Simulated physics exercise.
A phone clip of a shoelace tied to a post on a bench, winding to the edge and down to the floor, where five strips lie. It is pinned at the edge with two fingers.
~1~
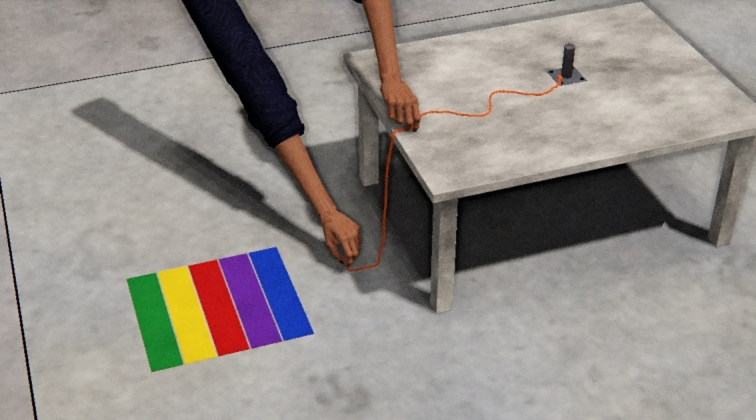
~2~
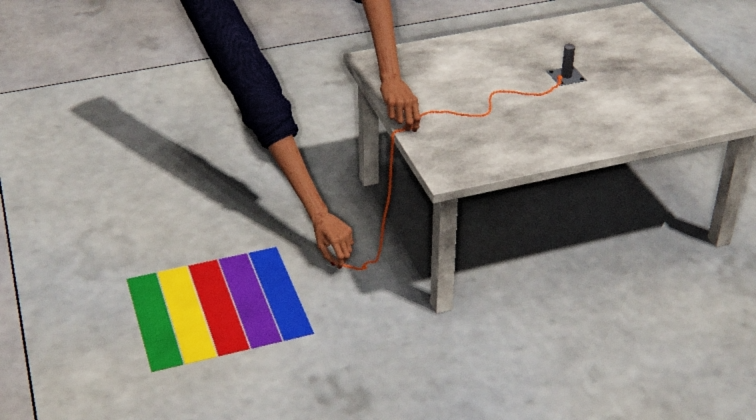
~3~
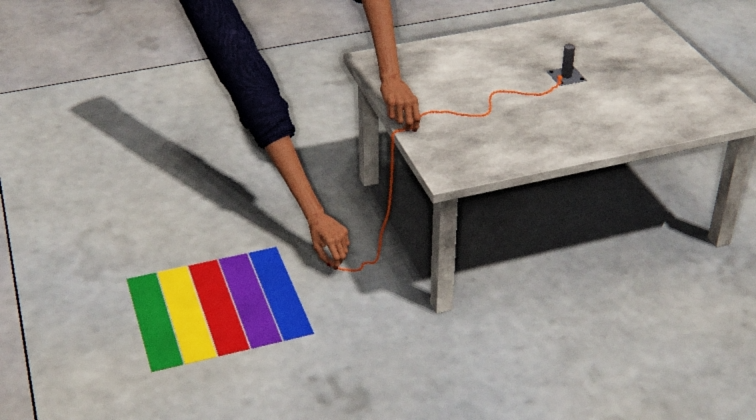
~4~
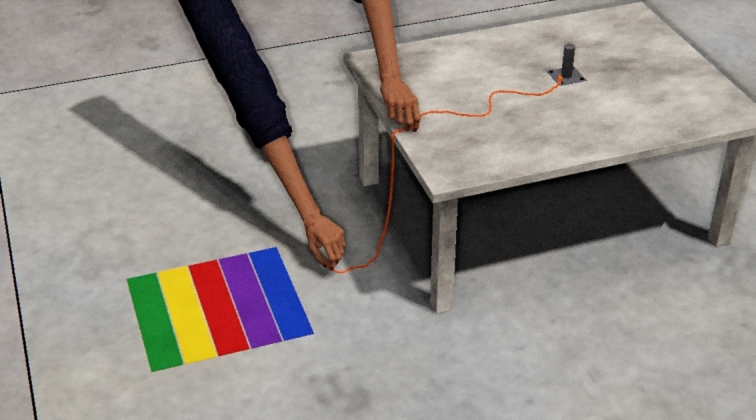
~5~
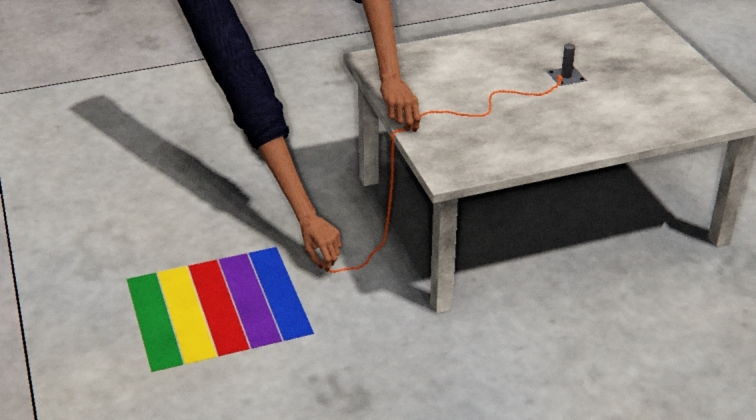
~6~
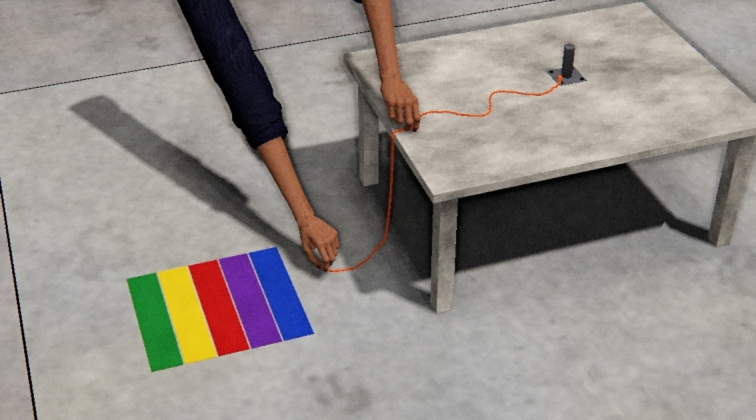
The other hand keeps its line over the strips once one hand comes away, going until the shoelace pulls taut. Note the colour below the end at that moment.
Colour below: Yellow.
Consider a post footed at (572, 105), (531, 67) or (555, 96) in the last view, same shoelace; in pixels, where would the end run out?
Pixels, try by try: About (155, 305), (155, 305), (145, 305).
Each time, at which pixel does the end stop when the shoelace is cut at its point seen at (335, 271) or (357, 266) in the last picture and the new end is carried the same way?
First (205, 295), then (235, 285).
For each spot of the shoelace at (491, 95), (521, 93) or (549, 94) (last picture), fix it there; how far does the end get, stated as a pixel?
Taking them in turn, I'd expect around (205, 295), (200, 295) and finally (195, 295).
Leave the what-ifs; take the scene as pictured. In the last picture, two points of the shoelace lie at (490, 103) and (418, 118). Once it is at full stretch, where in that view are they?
(465, 105) and (381, 138), roughly.
Soon after, end near (243, 285); over purple.
After that, end near (204, 293); over red.
At the stop, end near (183, 298); over yellow. It gets as far as the yellow strip.
